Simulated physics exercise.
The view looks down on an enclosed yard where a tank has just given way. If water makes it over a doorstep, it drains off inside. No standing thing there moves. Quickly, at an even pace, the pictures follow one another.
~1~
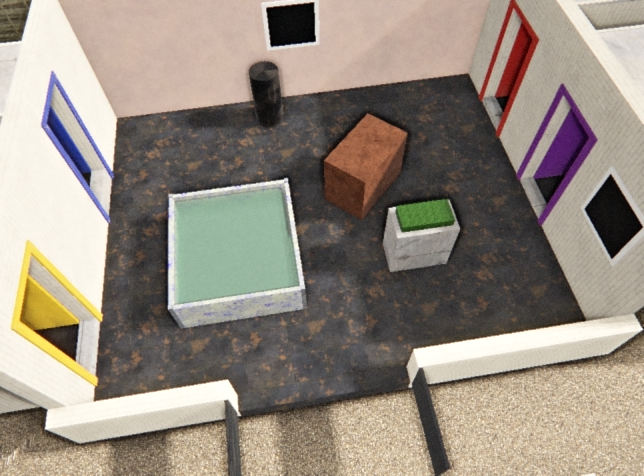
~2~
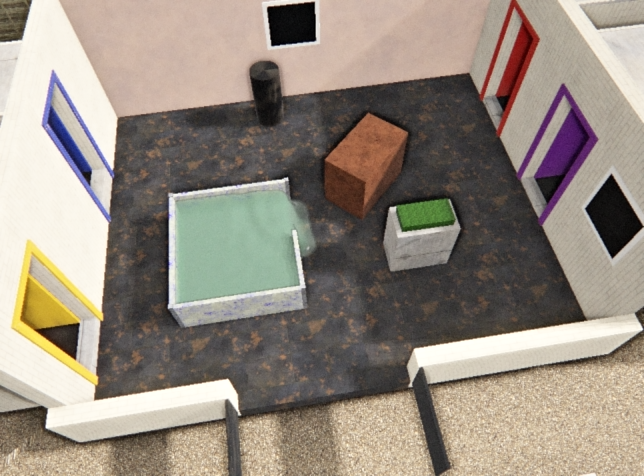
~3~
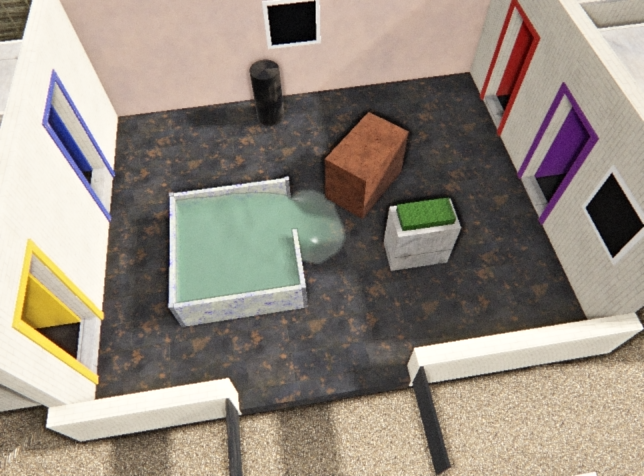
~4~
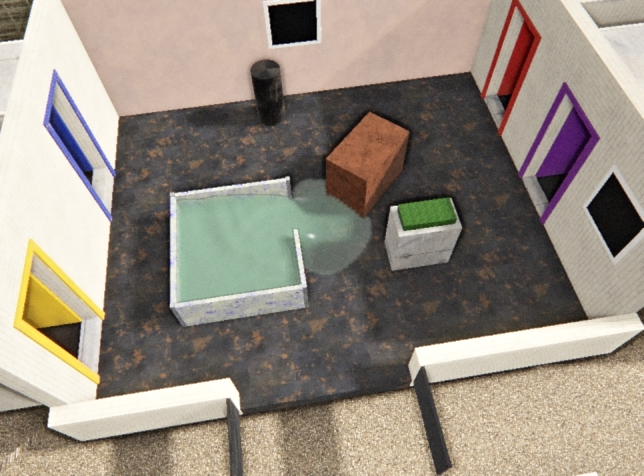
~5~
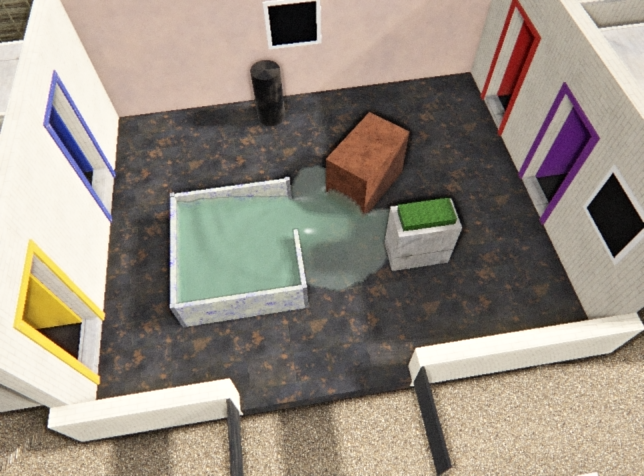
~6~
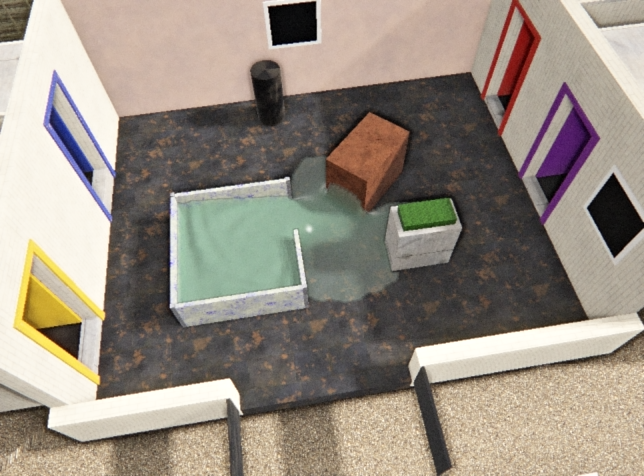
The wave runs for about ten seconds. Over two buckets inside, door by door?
Door by door: The red door not over; the purple door over; the blue door not over; the yellow door not over.
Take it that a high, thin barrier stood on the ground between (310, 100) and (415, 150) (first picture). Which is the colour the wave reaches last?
I say the one in yellow.
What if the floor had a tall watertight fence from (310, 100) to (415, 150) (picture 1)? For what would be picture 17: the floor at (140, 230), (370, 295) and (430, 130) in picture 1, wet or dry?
Results in sequence: Bone-dry / swamped / bone-dry.
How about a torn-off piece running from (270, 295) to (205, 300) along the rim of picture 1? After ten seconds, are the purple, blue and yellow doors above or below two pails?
Going door by door, the purple door remains beneath it, the blue door remains beneath it, and the yellow door remains beneath it.
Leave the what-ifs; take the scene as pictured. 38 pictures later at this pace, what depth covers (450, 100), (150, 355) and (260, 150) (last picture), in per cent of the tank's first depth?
First 14, next 0, last 2 in a hundred.
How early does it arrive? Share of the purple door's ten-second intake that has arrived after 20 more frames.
Around 70 in a hundred.
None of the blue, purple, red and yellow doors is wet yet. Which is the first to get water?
The answer here is the one in purple.
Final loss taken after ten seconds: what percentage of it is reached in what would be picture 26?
It comes to around 40 per cent.
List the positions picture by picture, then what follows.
The first frame shows the water tank at (234, 242) is whole and still.
In the second frame, water pours out at (291, 223) and has run to (303, 253).
In the third frame, water pours out at (291, 223) and has run to (335, 247).
In the fourth frame, the front is at (367, 224), out from the gap at (292, 223).
In the fifth frame, the front is at a hidden place, out from the gap at (292, 223).
In the sixth frame, the front is at a hidden place, out from the gap at (292, 223).
A moment on, water covers 15 % of the floor; the red door not reached, the purple door not reached, the blue door not reached, the yellow door not reached.
Next, water covers 35 % of the floor; the red door not reached, the purple door over two buckets in, the blue door not reached, the yellow door not reached.
Then, water covers 50 % of the floor; the red door wet at the sill, nothing in, the purple door over two buckets in, the blue door not reached, the yellow door not reached.
Later, water covers 65 % of the floor; the red door wet at the sill, nothing in, the purple door far over two buckets in, the blue door not reached, the yellow door not reached.
In the end, water covers 80 % of the floor; the red door wet at the sill, nothing in, the purple door far over two buckets in, the blue door wet at the sill, nothing in, the yellow door not reached.
